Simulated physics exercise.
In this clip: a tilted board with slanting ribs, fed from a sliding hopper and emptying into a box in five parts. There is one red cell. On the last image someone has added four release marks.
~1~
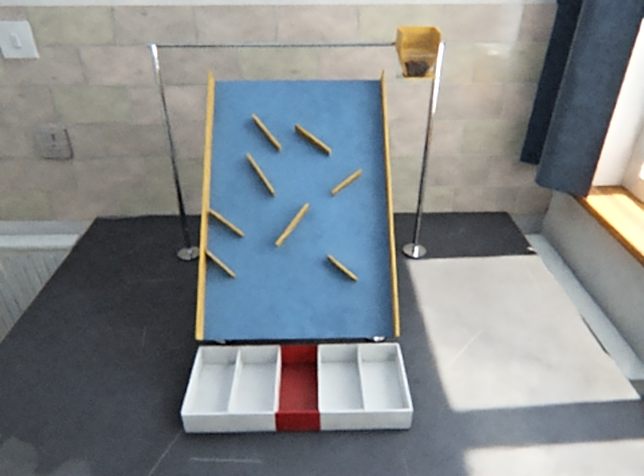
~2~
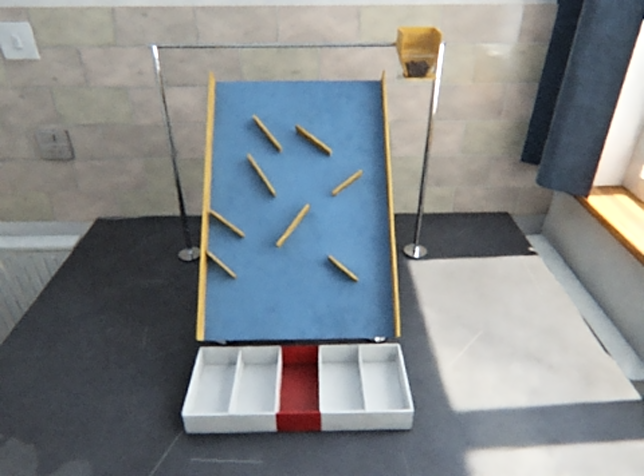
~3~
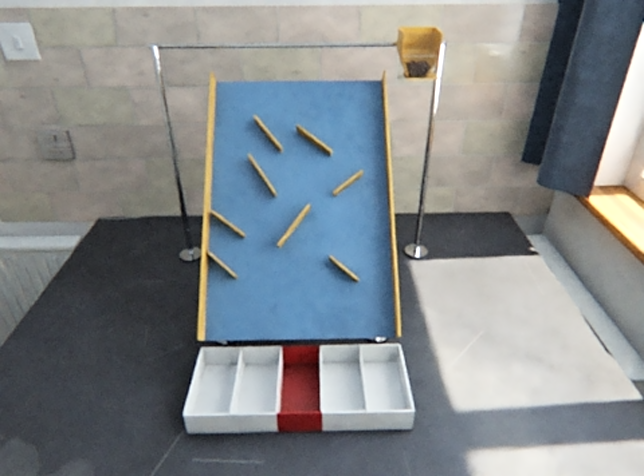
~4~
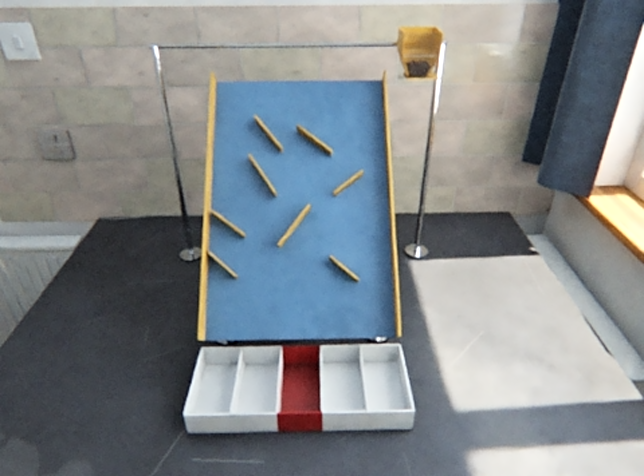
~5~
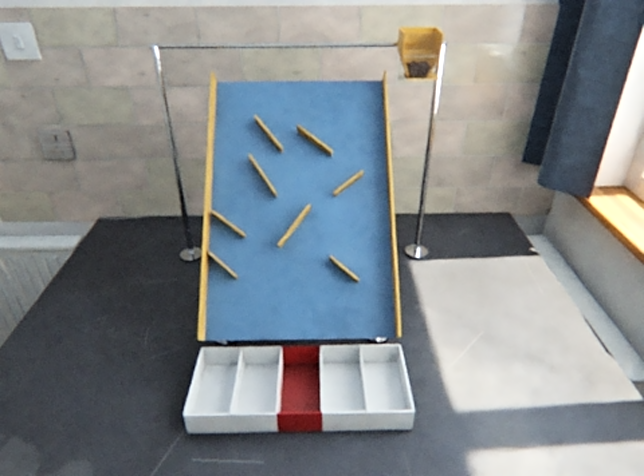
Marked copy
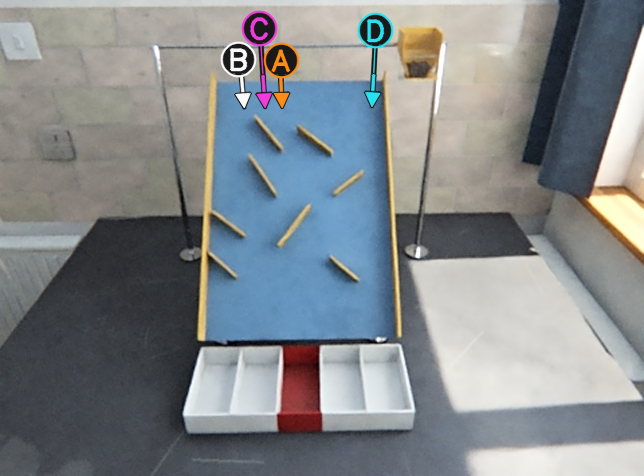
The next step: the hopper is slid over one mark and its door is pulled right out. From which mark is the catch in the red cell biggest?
B beats the others.
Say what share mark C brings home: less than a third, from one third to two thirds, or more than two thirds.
Less than a third.
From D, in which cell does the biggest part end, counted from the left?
The fifth from the left.
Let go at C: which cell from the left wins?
It is the fifth one.
On the marked copy, mark A meets the board at (281, 102); mark B meets the board at (243, 102); mark C meets the board at (264, 102); mark D meets the board at (372, 101).
If A is chosen, a small part in the red cell, nearly all in other cells, a stray few outside the box.
If B is chosen, about half in the red cell, about half in other cells.
If C is chosen, a small part in the red cell, most in other cells, a stray few outside the box.
If D is chosen, a small part in the red cell, most in other cells, a small part outside the box.
